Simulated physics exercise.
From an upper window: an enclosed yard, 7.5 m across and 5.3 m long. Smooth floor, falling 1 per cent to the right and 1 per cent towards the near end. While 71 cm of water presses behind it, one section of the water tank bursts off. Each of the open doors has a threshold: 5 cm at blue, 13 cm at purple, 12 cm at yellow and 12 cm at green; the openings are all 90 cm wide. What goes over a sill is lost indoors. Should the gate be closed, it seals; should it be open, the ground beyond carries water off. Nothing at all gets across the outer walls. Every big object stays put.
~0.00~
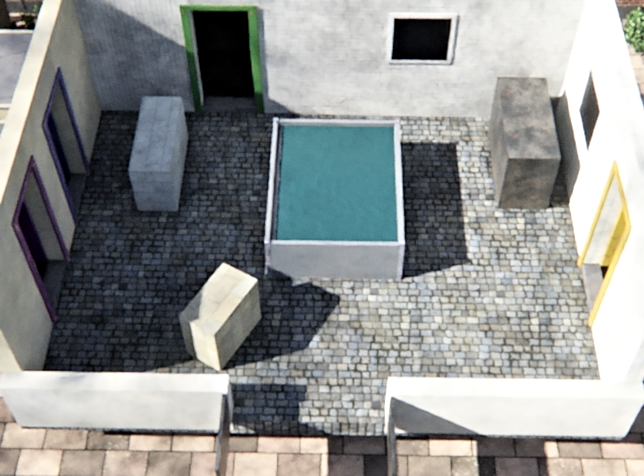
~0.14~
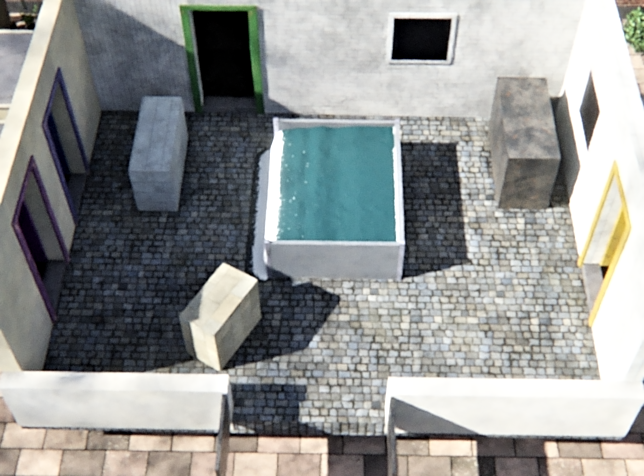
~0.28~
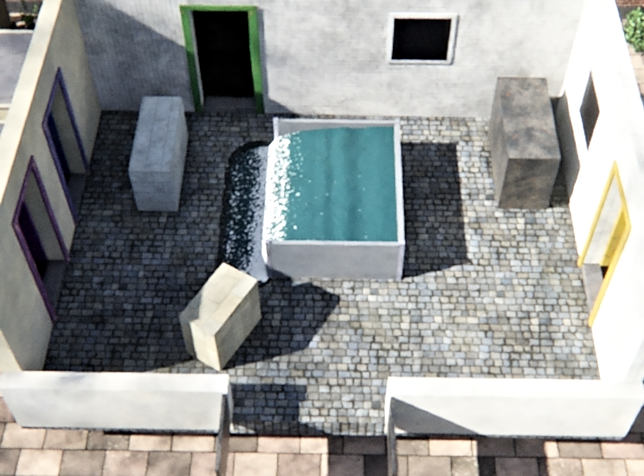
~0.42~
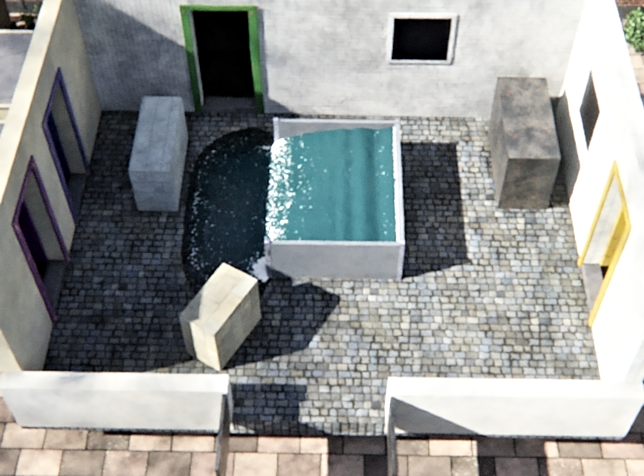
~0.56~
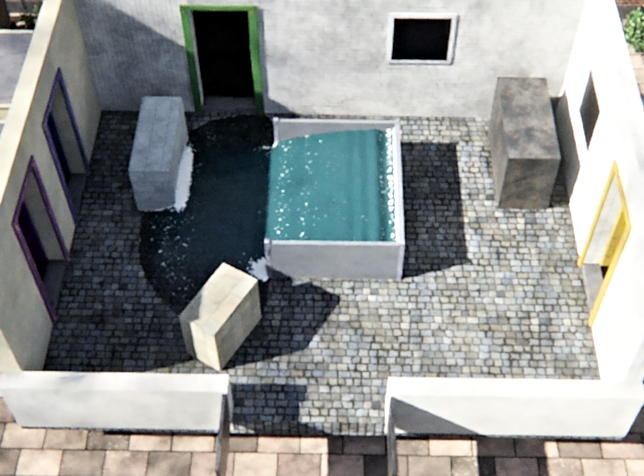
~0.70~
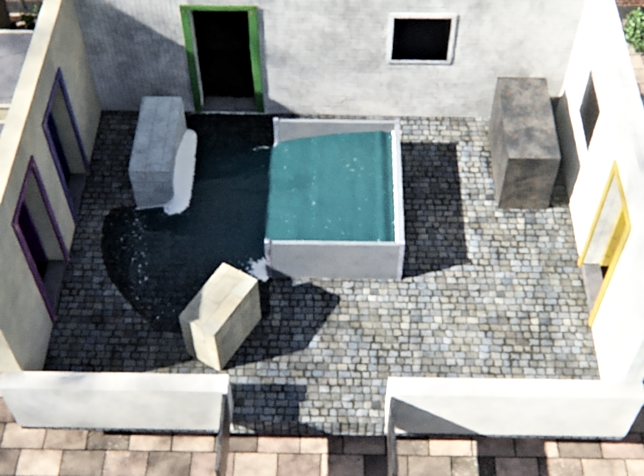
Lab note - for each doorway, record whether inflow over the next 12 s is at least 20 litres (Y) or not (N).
Blue door: Above the limit, purple door: Above the limit, yellow door: Beneath the limit, green door: Above the limit.
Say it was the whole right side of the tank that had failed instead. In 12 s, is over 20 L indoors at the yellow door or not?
Note: Yellow door, beyond the mark.
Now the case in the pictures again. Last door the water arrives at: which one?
That would be the yellow door.
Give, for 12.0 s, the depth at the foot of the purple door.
5.0 cm.
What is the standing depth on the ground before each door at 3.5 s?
You'd see blue at 10 cm, purple at 17 cm, yellow at 0 cm and green at 19 cm.
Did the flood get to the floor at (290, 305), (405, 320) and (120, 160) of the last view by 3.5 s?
First spot not yet wet, second not yet wet, third submerged.
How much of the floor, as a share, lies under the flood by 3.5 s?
About 55 per cent.
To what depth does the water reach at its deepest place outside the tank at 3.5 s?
Around 31 centimetres deep.
After 1.4 s water covers 35 % of the floor and is deepest (46 cm) near (188, 201); blue door 9 cm at the sill, 10 L in, purple door 28 cm at the sill, 9 L in, yellow door not reached, green door 21 cm at the sill, 5 L in.
After 2.2 s water covers 40 % of the floor and is deepest (57 cm) near (37, 399); blue door 12 cm at the sill, 31 L in, purple door 31 cm at the sill, 91 L in, yellow door not reached, green door 28 cm at the sill, 81 L in.
After 3.5 s water covers 55 % of the floor and is deepest (31 cm) near (37, 399); blue door 10 cm at the sill, 59 L in, purple door 17 cm at the sill, 158 L in, yellow door not reached, green door 19 cm at the sill, 175 L in.
After 7.0 s water covers 95 % of the floor and is deepest (14 cm) near (37, 399); blue door 7 cm at the sill, 113 L in, purple door 11 cm at the sill, 178 L in, yellow door 7 cm at the sill, 0 L in, green door 4 cm at the sill, 189 L in.
After 12.0 s water covers 95 % of the floor and is deepest (12 cm) near (406, 382); blue door 4 cm at the sill, 121 L in, purple door 5 cm at the sill, 178 L in, yellow door 8 cm at the sill, 0 L in, green door 7 cm at the sill, 189 L in.
